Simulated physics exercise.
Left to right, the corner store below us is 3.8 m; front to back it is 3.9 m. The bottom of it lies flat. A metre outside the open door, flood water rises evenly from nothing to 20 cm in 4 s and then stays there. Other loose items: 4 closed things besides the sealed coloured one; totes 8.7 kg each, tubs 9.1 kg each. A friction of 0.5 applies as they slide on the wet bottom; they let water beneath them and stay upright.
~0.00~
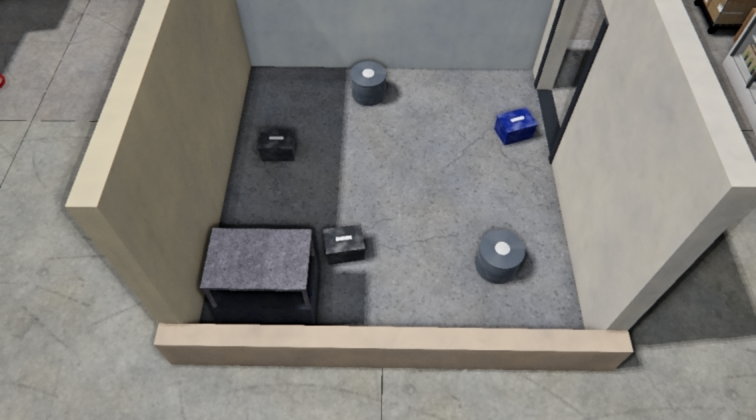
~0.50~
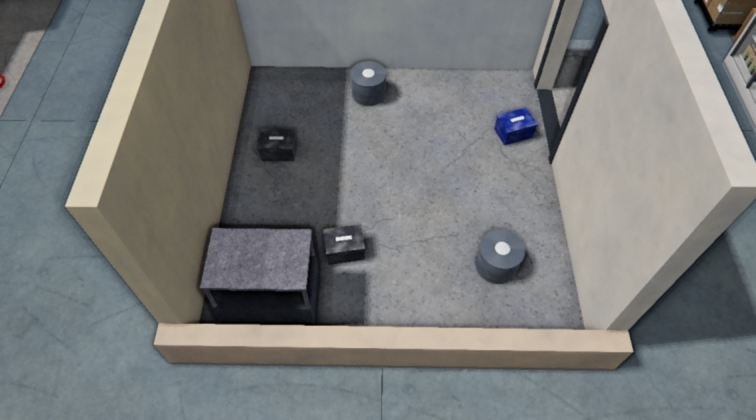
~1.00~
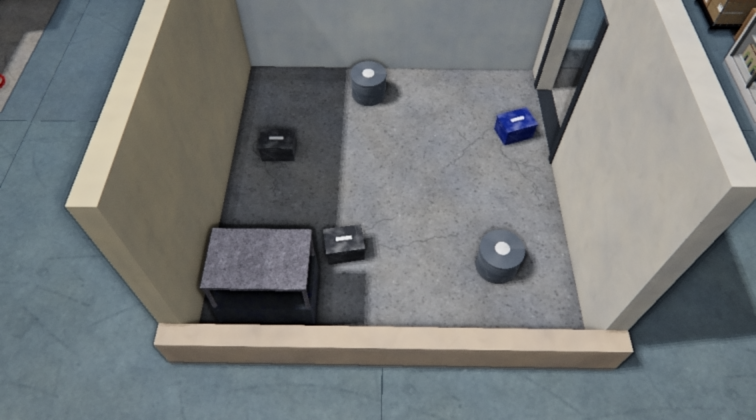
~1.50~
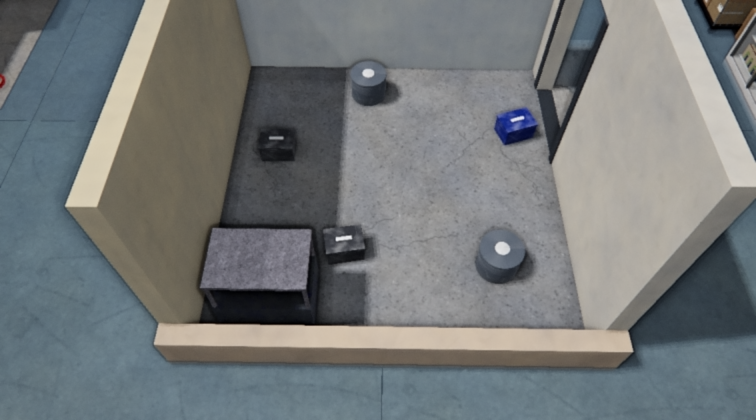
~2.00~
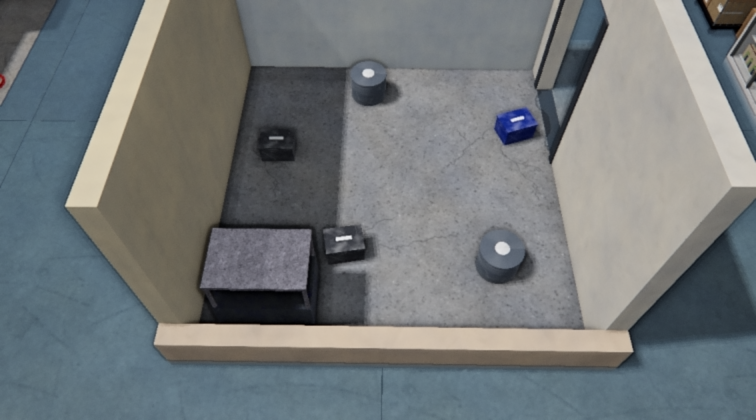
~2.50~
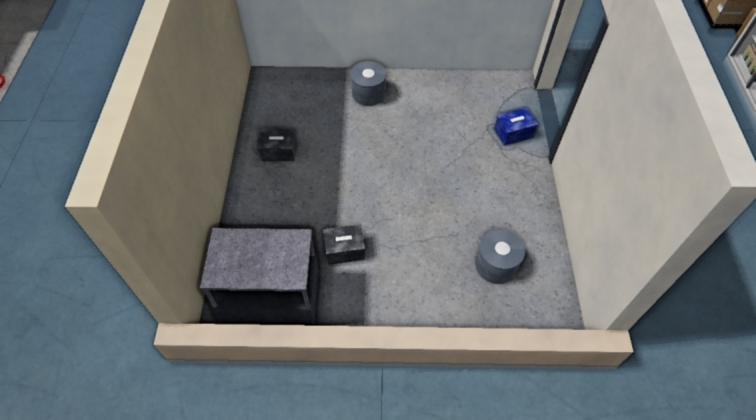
Water spreading over the ground outside a small walled room, then seeping through the doorway to a blue box that stays still.
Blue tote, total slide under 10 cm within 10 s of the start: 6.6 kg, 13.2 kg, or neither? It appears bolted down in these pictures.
Neither choice.
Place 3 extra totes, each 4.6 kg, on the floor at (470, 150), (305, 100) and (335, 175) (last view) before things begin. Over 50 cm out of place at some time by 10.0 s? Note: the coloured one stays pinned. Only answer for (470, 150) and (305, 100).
Those two come out inside the line and over the line, in that order.
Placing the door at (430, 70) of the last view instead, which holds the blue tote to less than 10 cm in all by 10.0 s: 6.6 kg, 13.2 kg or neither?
There just the heavier succeeds.
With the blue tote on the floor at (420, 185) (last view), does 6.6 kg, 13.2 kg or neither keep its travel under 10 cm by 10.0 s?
Outcome - success with heavier only.
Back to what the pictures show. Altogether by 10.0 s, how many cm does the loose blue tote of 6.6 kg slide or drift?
It covers about 400 cm altogether.
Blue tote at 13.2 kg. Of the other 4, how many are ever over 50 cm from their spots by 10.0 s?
I make that 2.
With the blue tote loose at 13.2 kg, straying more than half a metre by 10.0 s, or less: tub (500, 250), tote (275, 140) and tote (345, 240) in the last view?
Well, that's below half a metre, beyond half a metre, and below half a metre.
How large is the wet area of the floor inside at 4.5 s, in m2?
Flooded: Near 5.5 m2.
After 3.5 s the blue tote would be 37 cm from its start with 6.6 kg and 4 cm from its start with 13.2 kg; 5 cm of water round it then.
After 4.5 s the blue tote would be 100 cm from its start with 6.6 kg and 30 cm from its start with 13.2 kg; 5 cm of water round it then.
After 7.0 s the blue tote would be 250 cm from its start with 6.6 kg and 79 cm from its start with 13.2 kg; 5 cm of water round it then.
After 10.0 s the blue tote would be 266 cm from its start with 6.6 kg and 101 cm from its start with 13.2 kg; 7 cm of water round it then.
